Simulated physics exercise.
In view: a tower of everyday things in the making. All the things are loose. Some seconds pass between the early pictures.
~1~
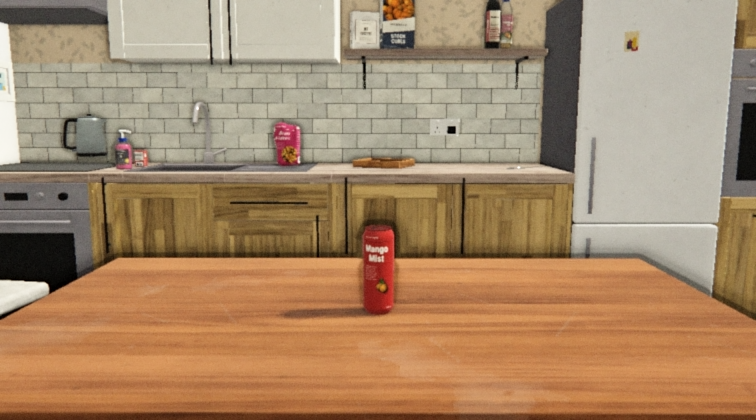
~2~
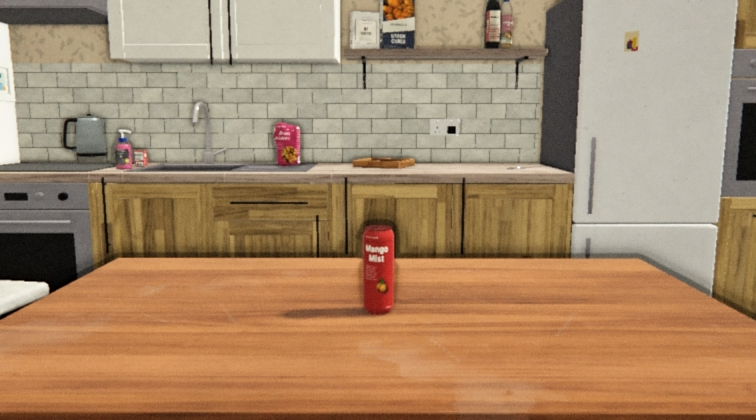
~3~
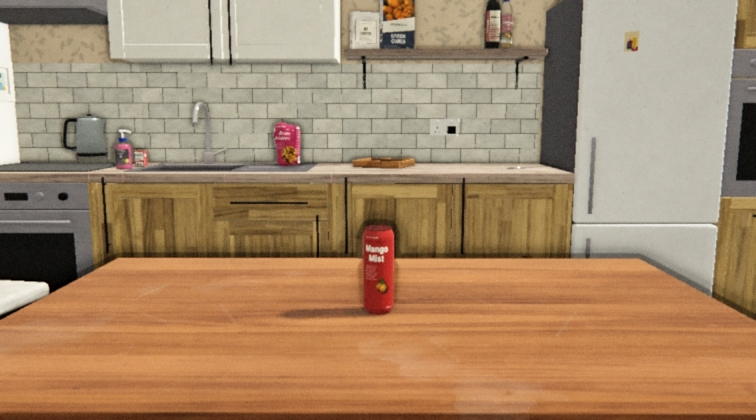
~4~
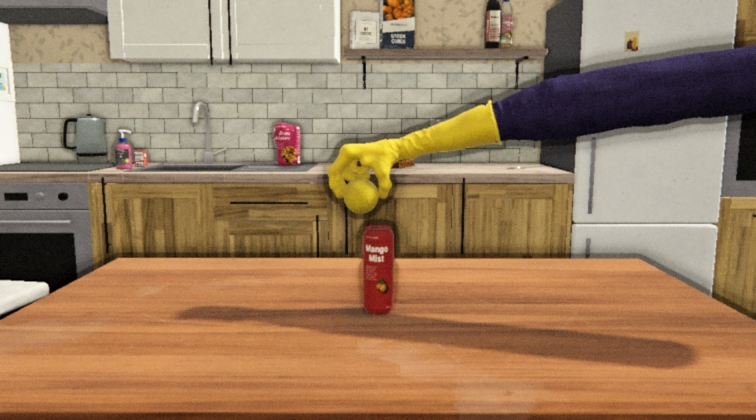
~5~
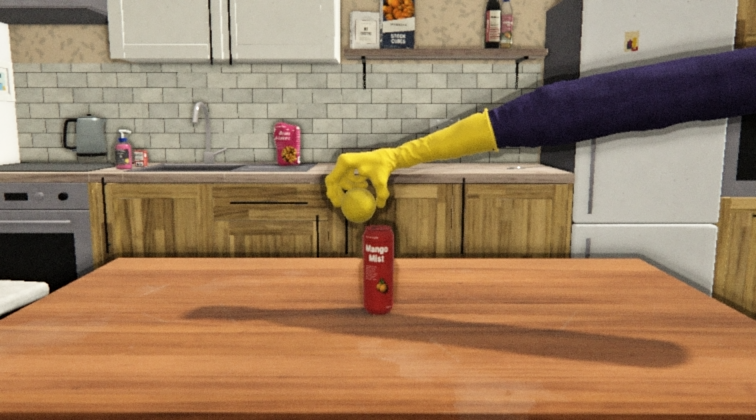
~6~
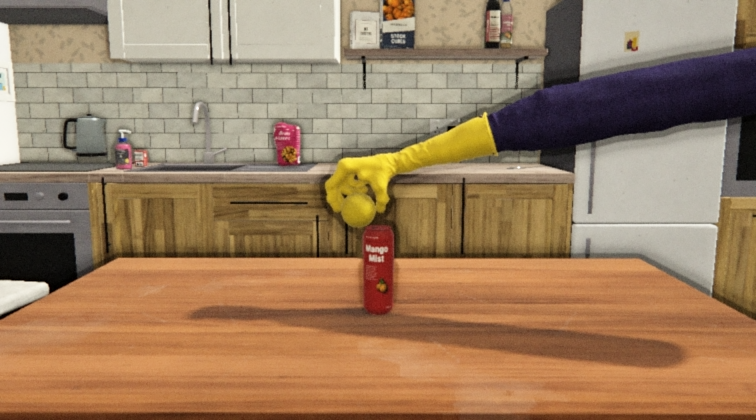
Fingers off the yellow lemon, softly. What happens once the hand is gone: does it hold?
As it turns out, it comes apart.
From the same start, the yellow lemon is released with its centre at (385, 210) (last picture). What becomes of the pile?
Then it stays up.
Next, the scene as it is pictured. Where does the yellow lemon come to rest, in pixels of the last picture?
At about (330, 295).
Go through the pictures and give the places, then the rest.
The last thing is not in view yet; red can (378, 270), in the first frame.
The last thing is not in view yet; red can (378, 270), in the second frame.
The last thing is not in view yet; red can (378, 270), in the third frame.
On its way; yellow lemon (361, 196); red can (378, 270), in the fourth frame.
On its way; yellow lemon (358, 205); red can (378, 270), in the fifth frame.
Set down, still held; yellow lemon (358, 210); red can (378, 270), in the sixth frame.
Then, 0.40 s past the last view, yellow lemon displaced a little near (348, 218).
Then, 0.50 s past the last view, yellow lemon now fallen.
Then, 0.60 s past the last view, things are still on the move.
Finally, fallen, yellow lemon; red can still in place. Final places as the last picture's camera would see them, yellow lemon near (331, 295). The pile gives way.
